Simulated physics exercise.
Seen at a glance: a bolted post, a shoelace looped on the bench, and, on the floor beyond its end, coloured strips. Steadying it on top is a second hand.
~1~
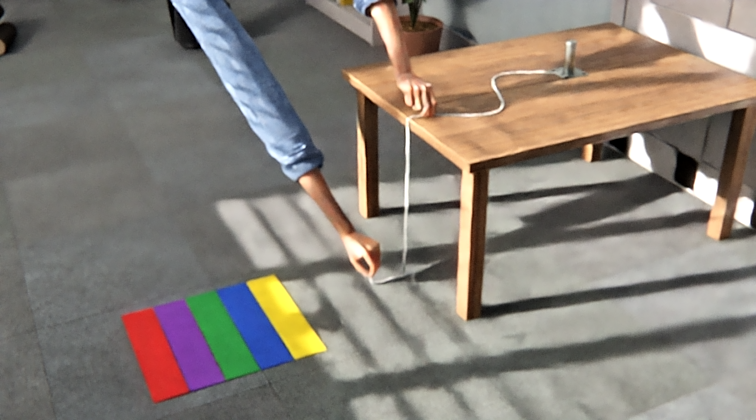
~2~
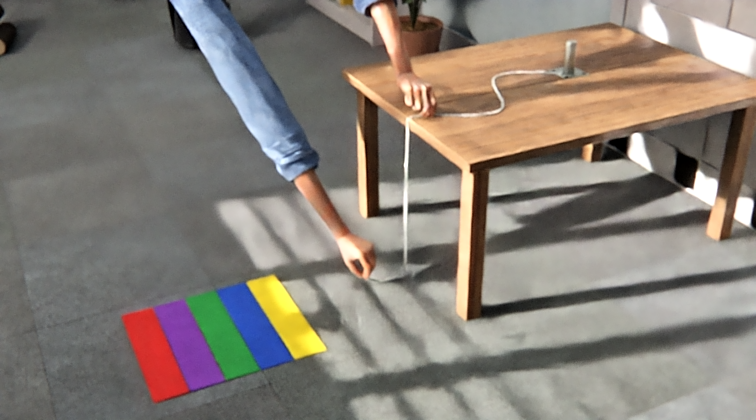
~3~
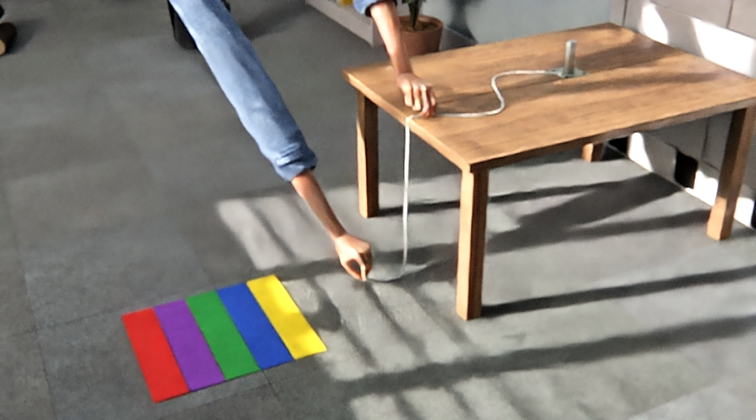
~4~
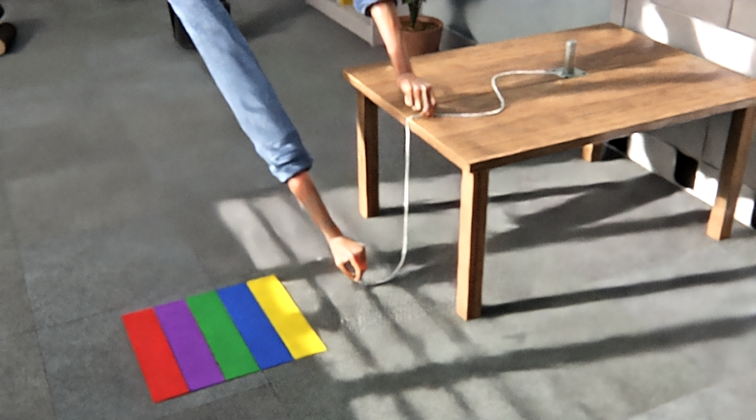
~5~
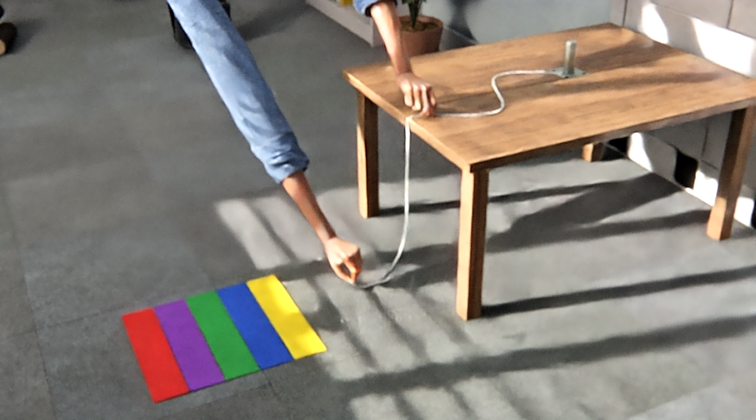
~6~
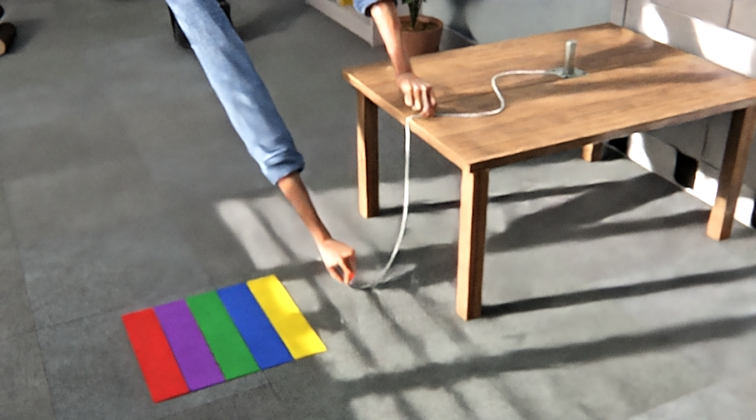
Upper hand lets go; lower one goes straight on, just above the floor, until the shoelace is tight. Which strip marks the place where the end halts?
The purple strip does.
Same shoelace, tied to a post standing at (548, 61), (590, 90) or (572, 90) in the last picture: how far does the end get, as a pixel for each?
Taking the tries in turn, you get (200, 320), (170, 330) and (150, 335).
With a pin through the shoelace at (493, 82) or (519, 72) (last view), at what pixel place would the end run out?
In order of the tries, it's near (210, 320) and near (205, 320).
Soon after, end near (243, 310); over blue.
After that, end near (207, 320); over green.
At the stop, end near (185, 326); over purple. It halts on the purple strip.
